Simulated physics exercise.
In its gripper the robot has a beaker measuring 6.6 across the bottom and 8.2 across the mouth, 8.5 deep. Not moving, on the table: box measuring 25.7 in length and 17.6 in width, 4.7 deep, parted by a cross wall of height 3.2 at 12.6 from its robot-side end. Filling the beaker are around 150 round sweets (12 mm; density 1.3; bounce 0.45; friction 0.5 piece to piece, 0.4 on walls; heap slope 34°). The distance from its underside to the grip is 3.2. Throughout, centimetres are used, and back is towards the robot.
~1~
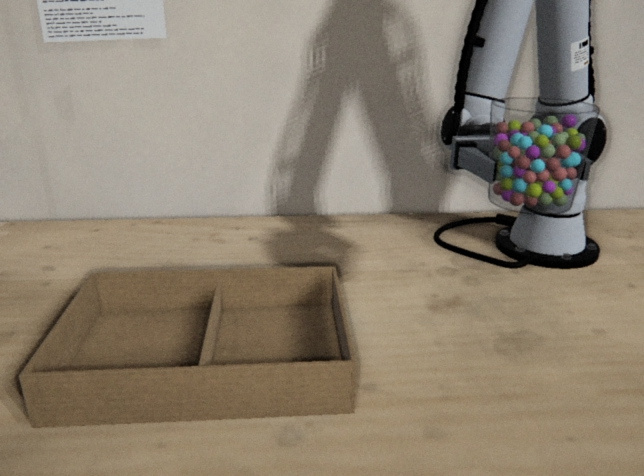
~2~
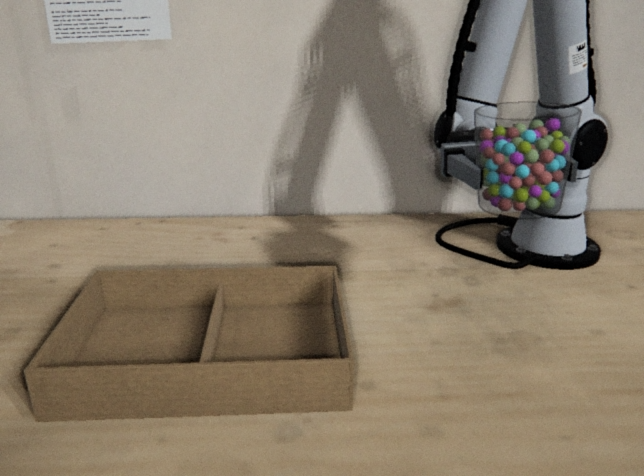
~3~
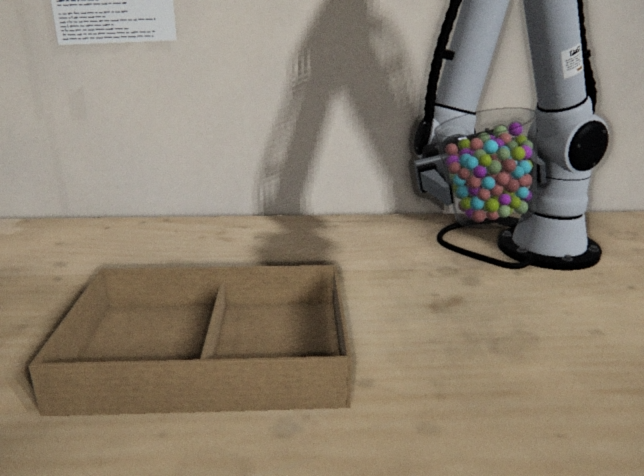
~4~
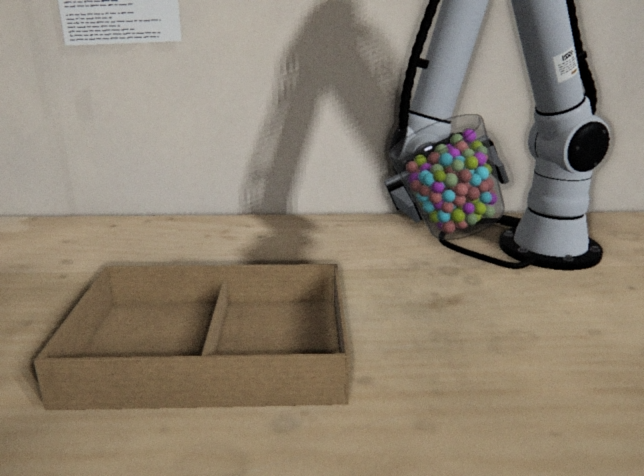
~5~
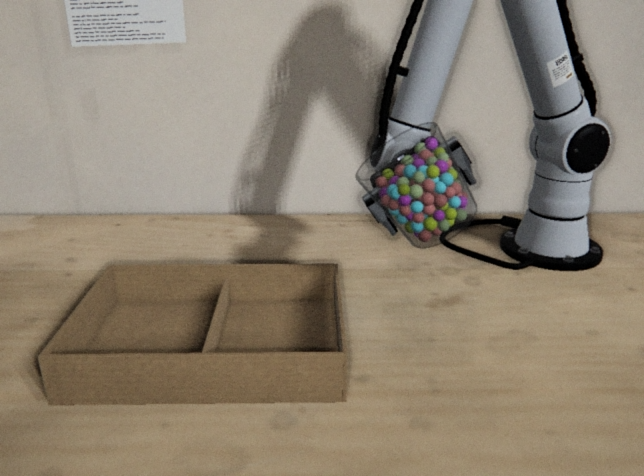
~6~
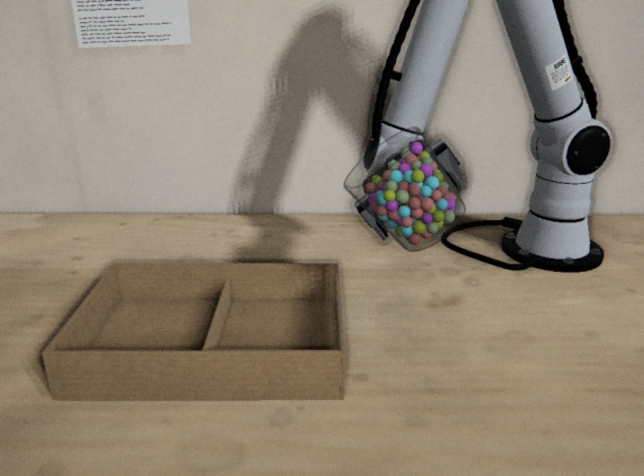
On a wooden table with a divided cardboard box, a robot arm moved a clear container of colorful little balls left and slightly down, tilting it gradually toward the box.
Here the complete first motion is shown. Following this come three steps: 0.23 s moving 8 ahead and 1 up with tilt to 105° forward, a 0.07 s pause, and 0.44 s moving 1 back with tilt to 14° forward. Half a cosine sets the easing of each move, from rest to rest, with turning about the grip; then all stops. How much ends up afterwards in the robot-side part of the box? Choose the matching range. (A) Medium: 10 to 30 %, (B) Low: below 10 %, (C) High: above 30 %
The answer is C.
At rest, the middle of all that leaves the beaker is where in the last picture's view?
In the final picture, somewhere near (225, 336).
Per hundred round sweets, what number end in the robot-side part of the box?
I'd estimate close to 45 percent.
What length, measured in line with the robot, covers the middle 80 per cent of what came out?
Roughly 18 centimetres.
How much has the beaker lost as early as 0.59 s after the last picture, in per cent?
85 %.
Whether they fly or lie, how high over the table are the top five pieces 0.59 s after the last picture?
Roughly 18 cm above the table.
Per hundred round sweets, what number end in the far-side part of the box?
Estimate: Close to 40 %.
Then, 0.30 s on, tilted 105° forward, highest piece 16 above the table; 97 in the beaker, 26 in the robot-side part, 12 in the far-side part, 13 in flight or on a rim.
Then, 0.59 s on, tilted 37° forward, highest piece 19 above the table; 63 in the robot-side part, 61 in the far-side part, 22 in the beaker, 2 in flight or on a rim.
Then, 0.94 s on, tilted 14° forward, highest piece 17 above the table; 65 in the robot-side part, 61 in the far-side part, 22 in the beaker.
Then, 1.99 s on, tilted 14° forward, highest piece 17 above the table; 65 in the robot-side part, 61 in the far-side part, 22 in the beaker.
In the end, 65 in the robot-side part, 61 in the far-side part, 22 in the beaker. That is 44 % in the robot-side part of the box.
